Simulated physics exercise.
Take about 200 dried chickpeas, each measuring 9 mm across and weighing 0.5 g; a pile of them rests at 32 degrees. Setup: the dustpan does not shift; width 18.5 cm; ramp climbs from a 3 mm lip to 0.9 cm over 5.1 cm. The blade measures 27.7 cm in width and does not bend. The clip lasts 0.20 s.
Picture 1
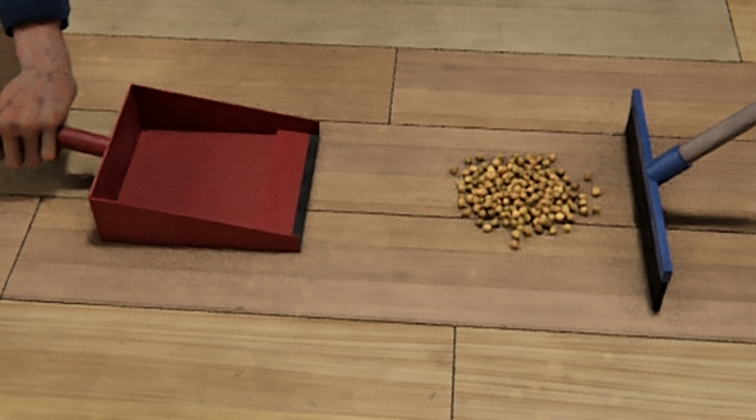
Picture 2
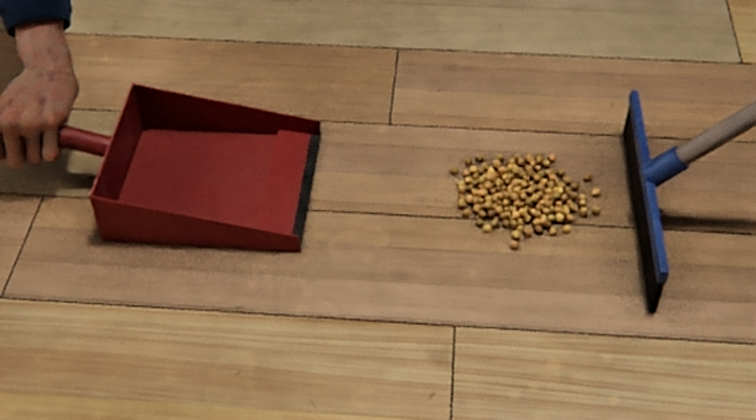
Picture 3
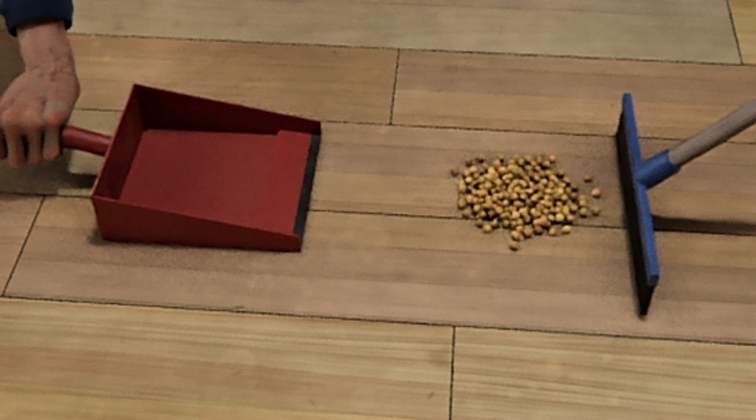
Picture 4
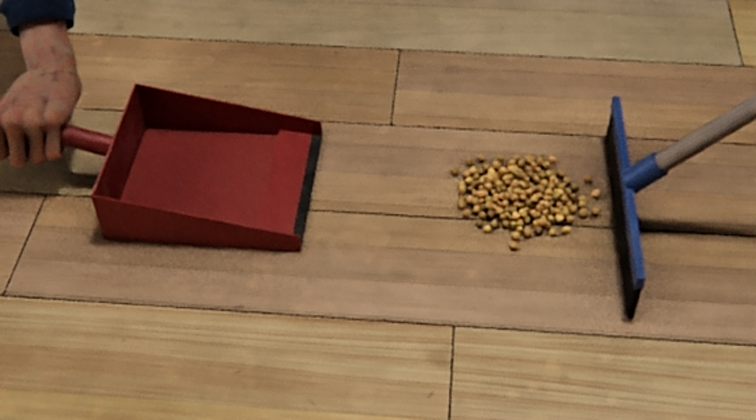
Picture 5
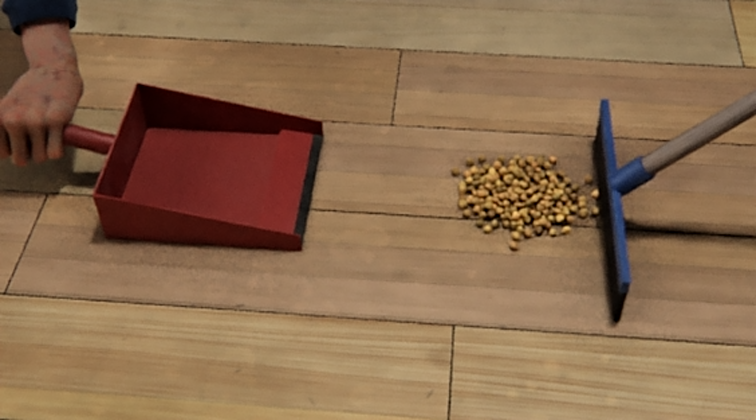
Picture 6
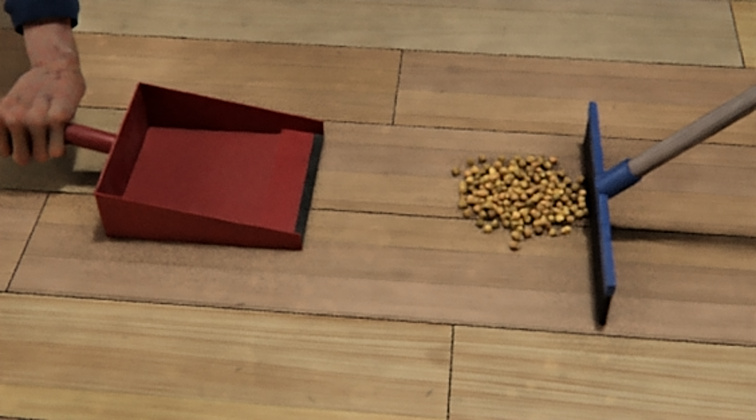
A blue-bladed pusher on a wooden handle slides slowly left across a plank floor, seen from above at an angle, and its blade meets the right edge of a small pile of round tan chickpeas. The pile lies right of centre, with a red dustpan at left, its dark-lipped open side facing right. A dark-sleeved hand grips the dustpan's handle, and the pan and view stay practically still.
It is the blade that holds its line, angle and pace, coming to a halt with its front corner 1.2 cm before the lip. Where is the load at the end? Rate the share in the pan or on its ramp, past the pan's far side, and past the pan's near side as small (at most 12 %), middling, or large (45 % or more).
Pan: Middling; far side: Small; near side: Middling.
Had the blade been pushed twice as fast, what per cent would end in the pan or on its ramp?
About 35 %.
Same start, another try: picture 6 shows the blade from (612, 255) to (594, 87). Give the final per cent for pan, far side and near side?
Pan 15 % / far 45 % / near 0 %.
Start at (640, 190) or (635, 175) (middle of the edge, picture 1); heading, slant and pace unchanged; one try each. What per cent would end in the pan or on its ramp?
The two tries give about 40 % and about 40 %.
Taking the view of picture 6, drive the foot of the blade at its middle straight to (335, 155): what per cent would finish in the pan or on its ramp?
About 55 per cent.
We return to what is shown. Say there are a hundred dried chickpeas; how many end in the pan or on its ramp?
Something like 25 percent.
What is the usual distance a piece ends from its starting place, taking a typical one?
It comes to some 26 cm.
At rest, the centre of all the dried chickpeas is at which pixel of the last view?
Est. centre at rest: (302, 216) px.
Then, 0.42 s after the last picture, middle of the blade 18 cm from the lip; 0 % over the lip, far side 0 %, near side 5 %.
Then, 0.70 s after the last picture, middle of the blade 8 cm from the lip; 0 % over the lip, far side 0 %, near side 25 %.
Then, 1.08 s after the last picture, middle of the blade 2 cm from the lip; 25 % over the lip, far side 0 %, near side 30 %.
In the end, pan 25 %, far side 0 %, near side 30 %, in front of the lip or behind the blade 40 %.
